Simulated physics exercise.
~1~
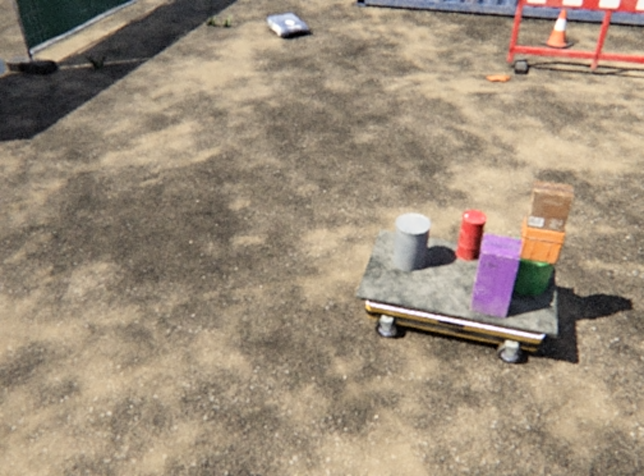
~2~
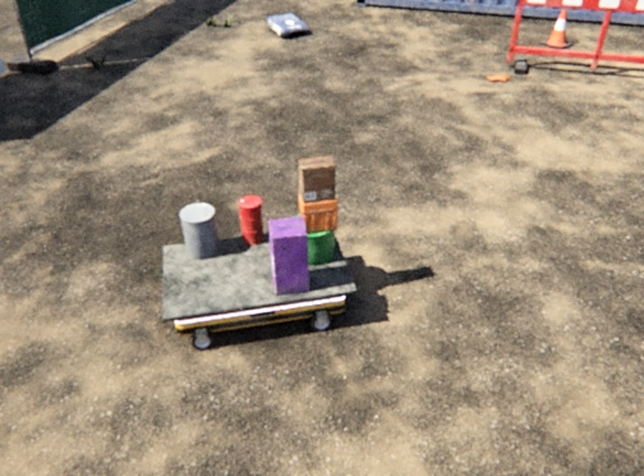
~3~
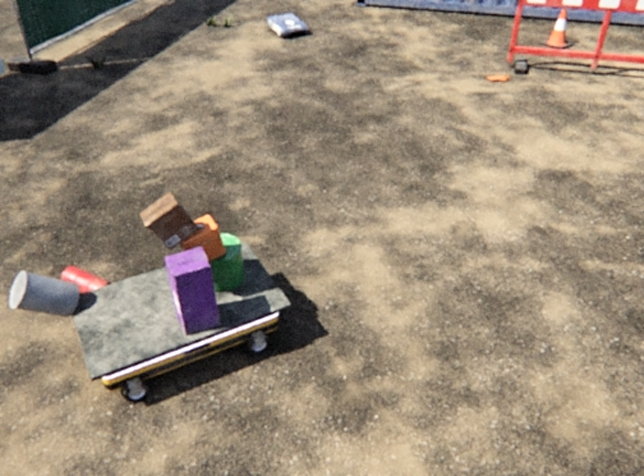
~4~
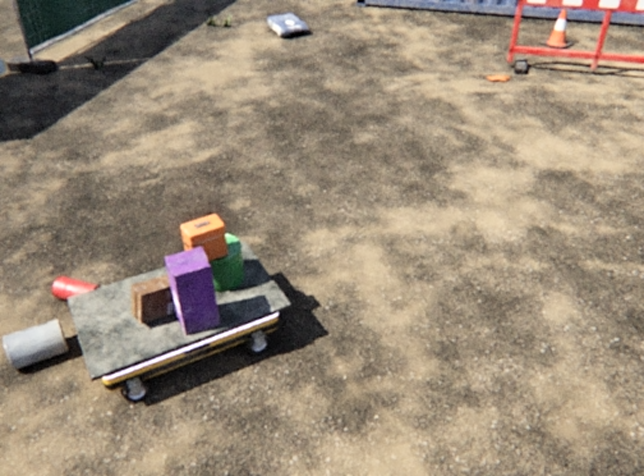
In this clip, a flat wheeled cart carrying boxes and canisters rolls left across dirt ground, turns and stops, as the red canister and grey pail fall to the ground and the brown box tips onto the deck, leaving purple, orange and green items upright.
